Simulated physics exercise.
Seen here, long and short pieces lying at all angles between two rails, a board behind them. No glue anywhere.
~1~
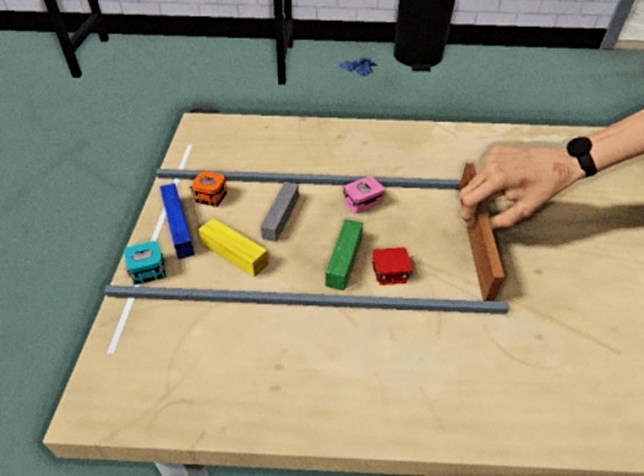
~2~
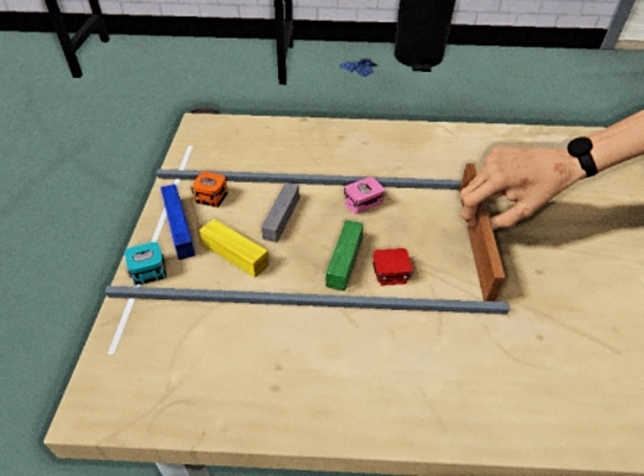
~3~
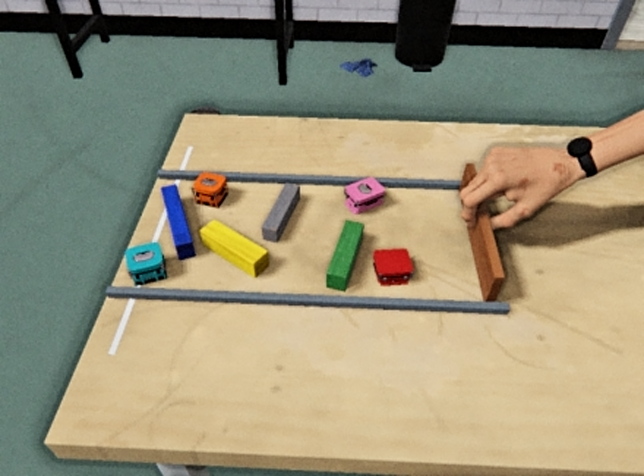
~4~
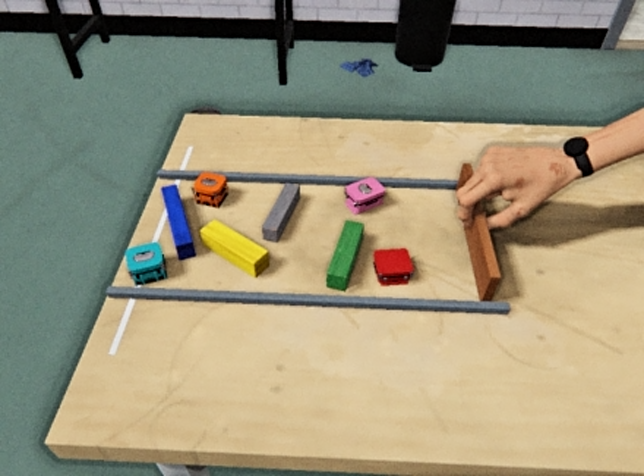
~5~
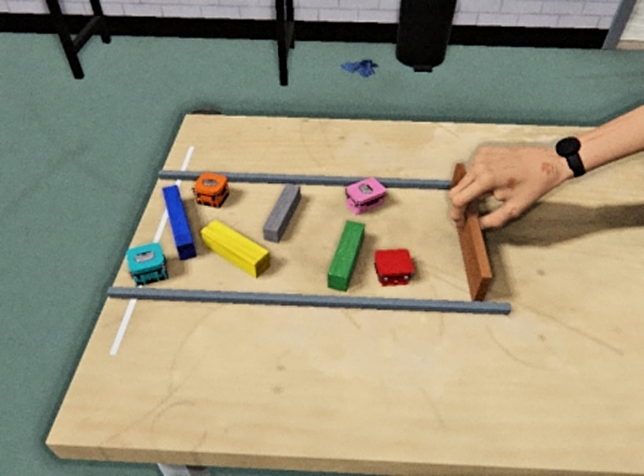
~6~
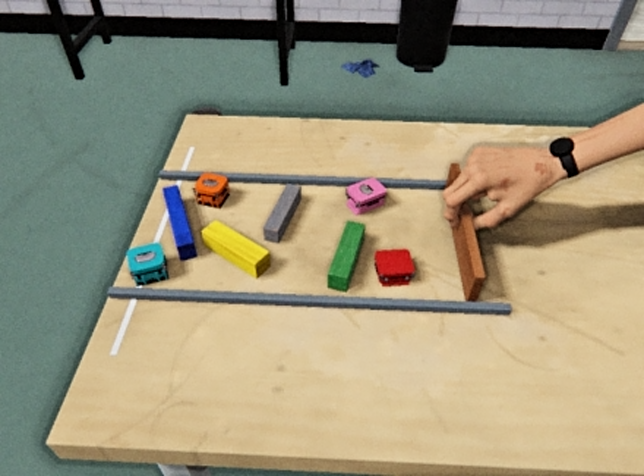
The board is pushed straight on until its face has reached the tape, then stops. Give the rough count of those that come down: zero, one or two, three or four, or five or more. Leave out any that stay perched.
In the end the number that fall off is five or more.
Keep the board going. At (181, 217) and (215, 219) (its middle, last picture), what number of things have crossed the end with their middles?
Past the end: 4 and 2.
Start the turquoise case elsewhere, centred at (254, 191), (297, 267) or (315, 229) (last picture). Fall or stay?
In that order, it goes over; comes down; remains up.
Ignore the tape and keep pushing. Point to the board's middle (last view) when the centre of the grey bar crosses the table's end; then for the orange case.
Near (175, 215) and (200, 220).
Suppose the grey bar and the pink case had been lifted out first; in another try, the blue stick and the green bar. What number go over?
4 in the first case, 3 in the second.
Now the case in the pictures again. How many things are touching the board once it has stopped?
In contact: 2.
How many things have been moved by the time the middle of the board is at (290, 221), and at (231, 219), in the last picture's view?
First 5, then 8.
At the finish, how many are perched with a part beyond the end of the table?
The number is 2.
Soon after, none off yet; turquoise case at rest near (148, 265); blue stick at rest near (179, 221); orange case at rest near (212, 191).
After that, none off yet; turquoise case displaced a little near (133, 267); blue stick displaced a little near (162, 222); orange case displaced about its own width near (197, 189).
In the end, the number that fall off is five or more; gone, green bar, grey bar, yellow stick, orange case, blue stick and turquoise case.
